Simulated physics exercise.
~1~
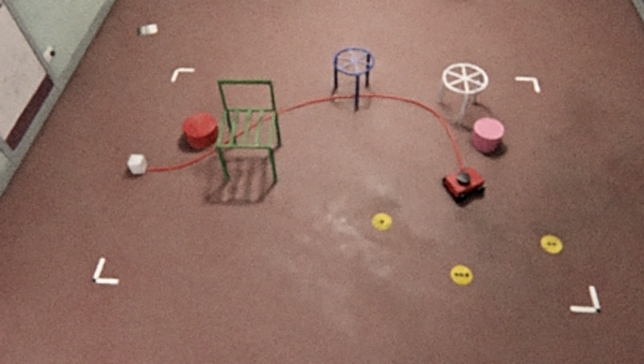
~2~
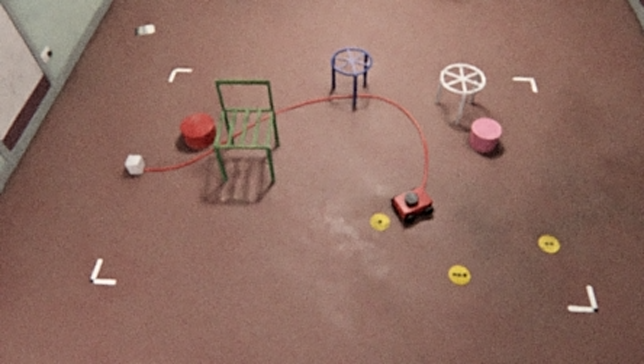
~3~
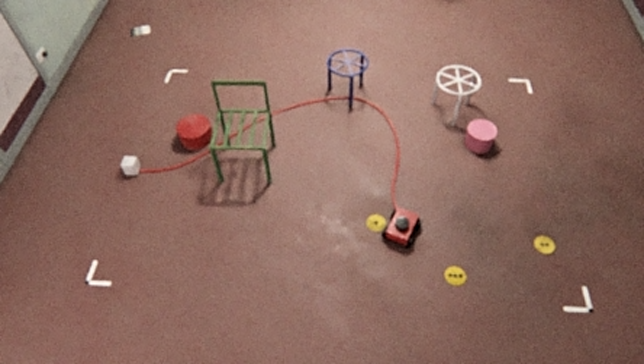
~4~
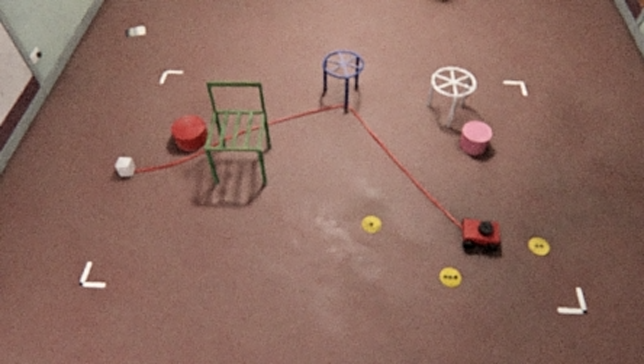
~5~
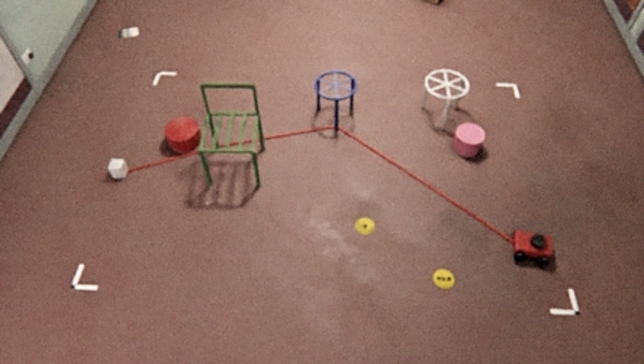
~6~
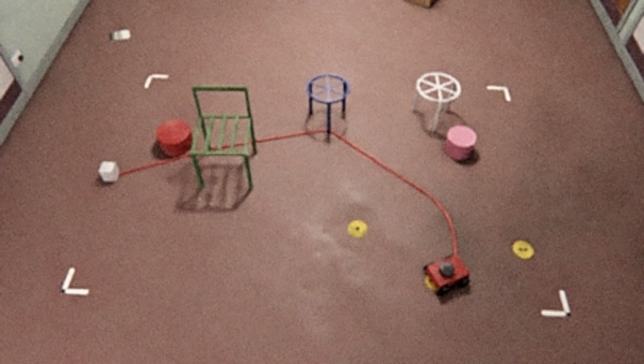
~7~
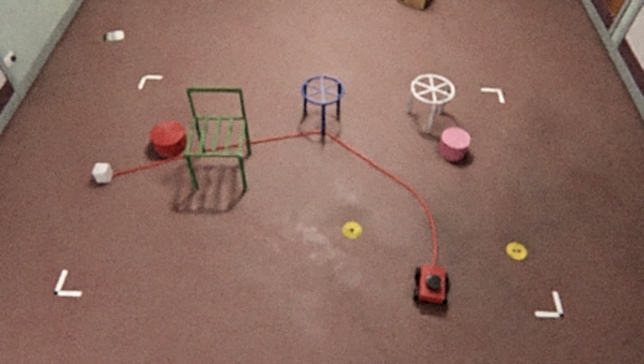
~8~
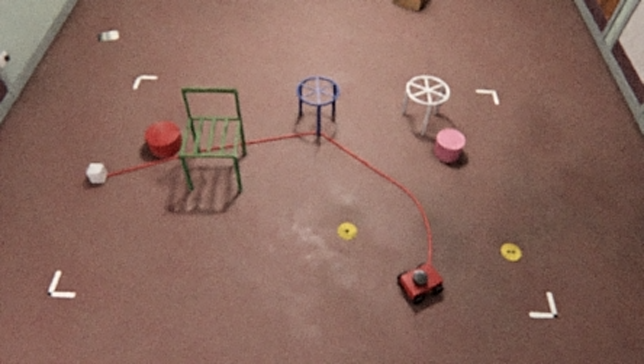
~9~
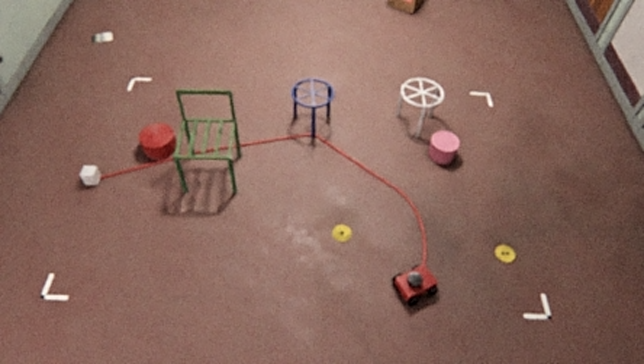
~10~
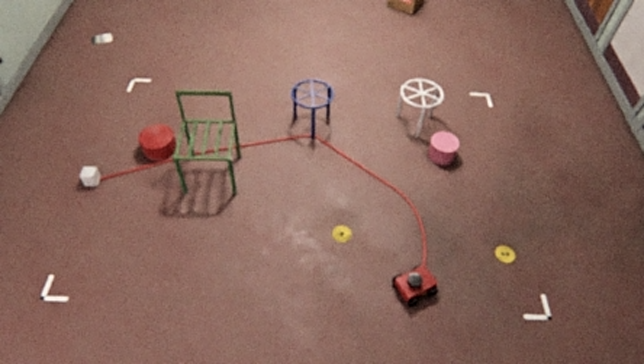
A green chair stood on the hallway floor near two stools as a small red cart trailed a red lead past yellow marks, moving left, then right, tugging the blue stool slightly out of place before curving back left and stopping with the lead bent around it.
